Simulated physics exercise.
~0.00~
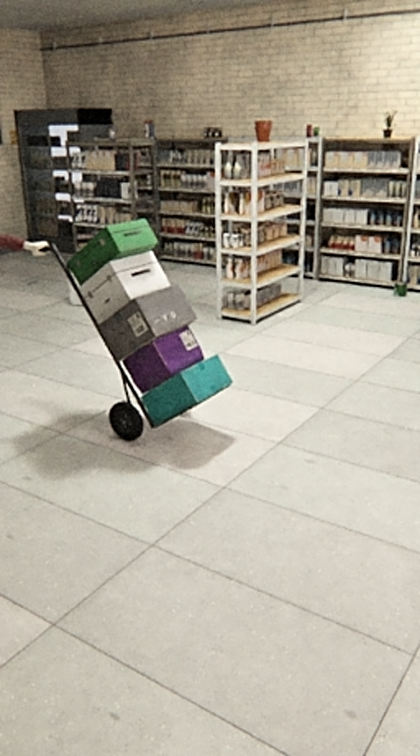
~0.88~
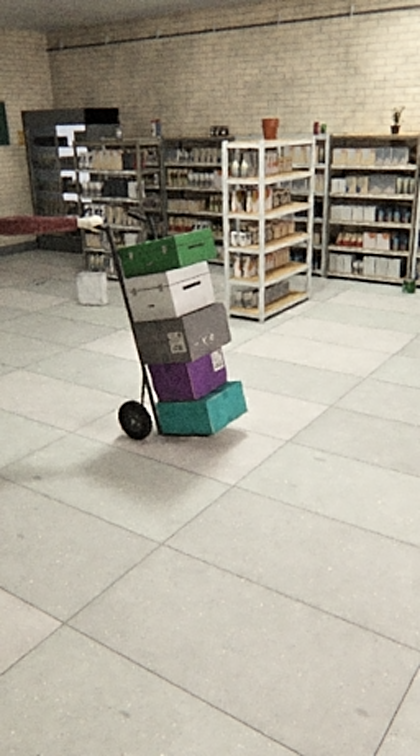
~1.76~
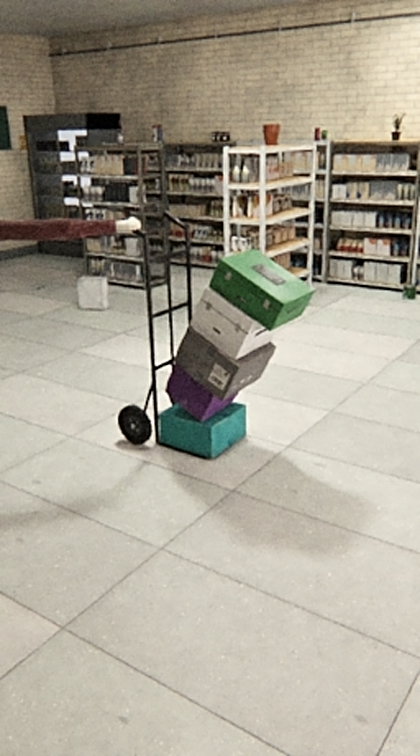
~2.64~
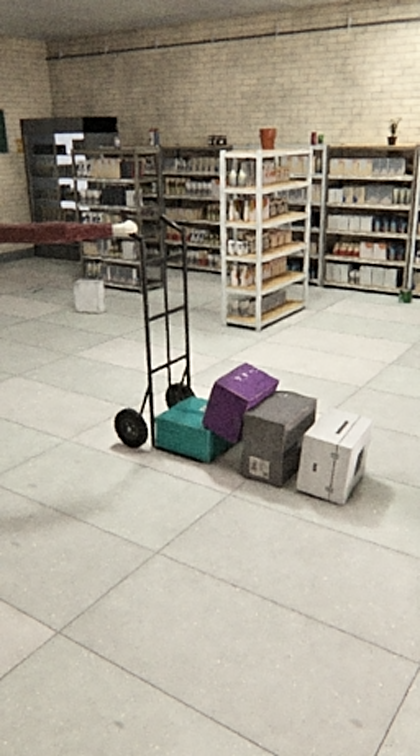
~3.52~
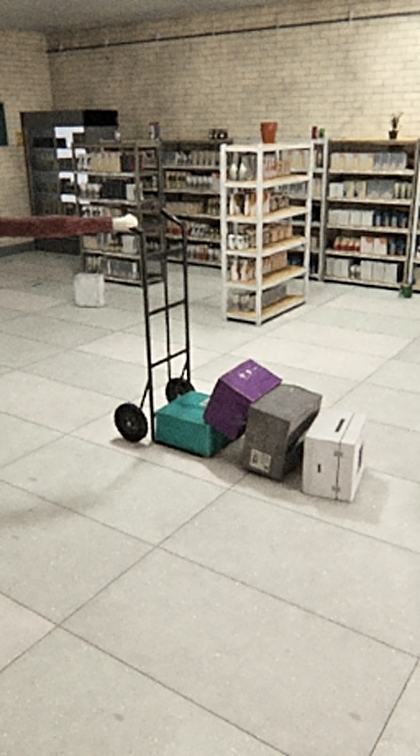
The video shows an arm tipping a hand truck stacked with five colored boxes upright in a storeroom; the stack leans and topples right, leaving the turquoise box by the truck, the purple one tilted against it, the grey and white ones on the floor, and the green one out of view.
